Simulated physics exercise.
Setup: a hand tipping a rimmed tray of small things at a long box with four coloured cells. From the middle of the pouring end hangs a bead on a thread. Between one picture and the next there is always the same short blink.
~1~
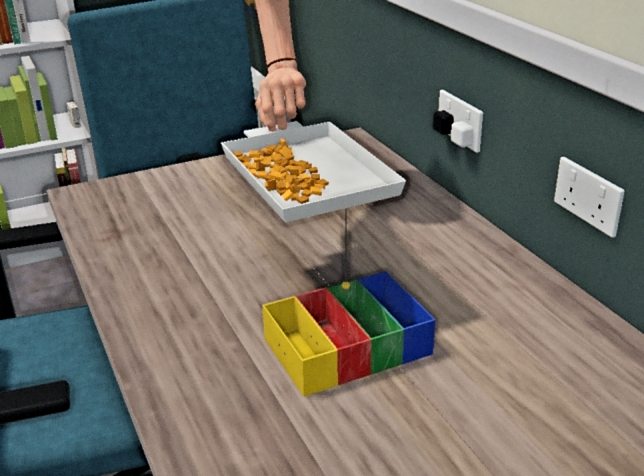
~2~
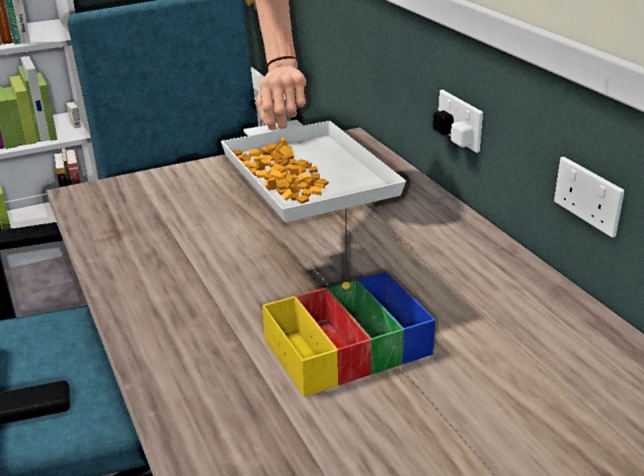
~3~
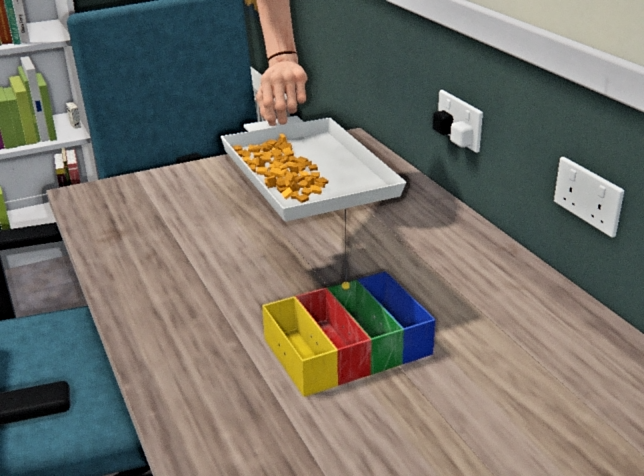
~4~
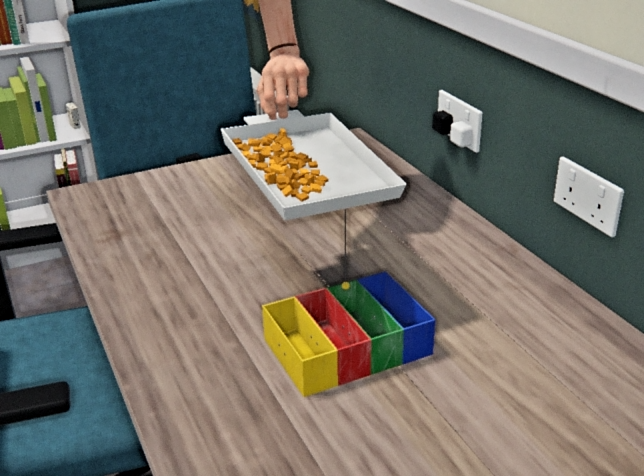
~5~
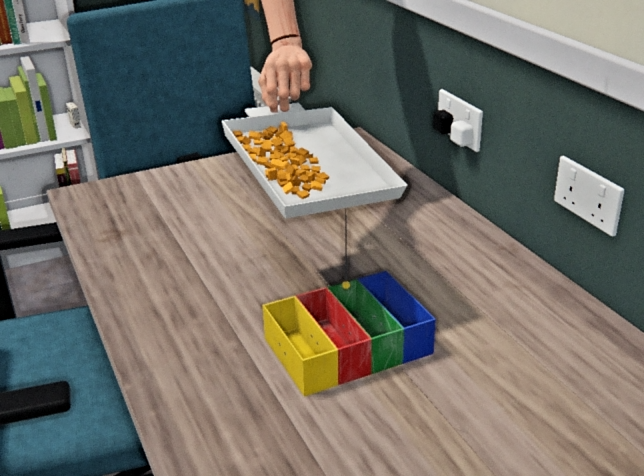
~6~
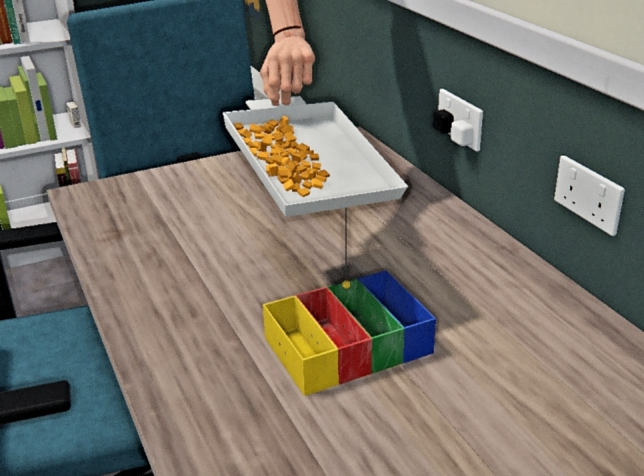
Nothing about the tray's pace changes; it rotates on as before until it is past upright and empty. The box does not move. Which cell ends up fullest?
The blue cell.
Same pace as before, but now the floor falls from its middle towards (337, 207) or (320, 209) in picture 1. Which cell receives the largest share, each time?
Well, with the first heading it's the cell in red, and with the second it's the yellow cell.
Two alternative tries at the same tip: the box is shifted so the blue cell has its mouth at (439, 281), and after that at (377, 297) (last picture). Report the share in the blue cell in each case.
First 0 per cent, second 30 per cent.
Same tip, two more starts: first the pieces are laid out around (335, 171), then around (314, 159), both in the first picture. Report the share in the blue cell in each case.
You'd see roughly 50 per cent first and roughly 40 per cent second.
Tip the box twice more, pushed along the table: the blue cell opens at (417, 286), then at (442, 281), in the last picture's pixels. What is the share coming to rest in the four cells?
Try 1: Some 100 %; try 2: Some 100 %.
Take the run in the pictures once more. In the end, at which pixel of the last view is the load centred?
Close to (400, 322) in the last view.
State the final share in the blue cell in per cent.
Near 50 %.
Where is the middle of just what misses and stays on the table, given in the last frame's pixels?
Roughly at (434, 313).
Just after the last frame, tray tipped steeply; almost all on the tray; just a few falling or outside the box.
A moment on, tray tipped right over; the larger part on the tray; just a few in the blue cell; about a tenth falling or outside the box.
Further on, tray tipped past a quarter turn; roughly half in the blue cell; about a tenth in the green cell; roughly half falling or outside the box.
When it is over, tray tipped past a quarter turn; roughly half in the blue cell; about a tenth in the green cell; not one in the yellow cell; not one in the red cell; roughly half outside the box.
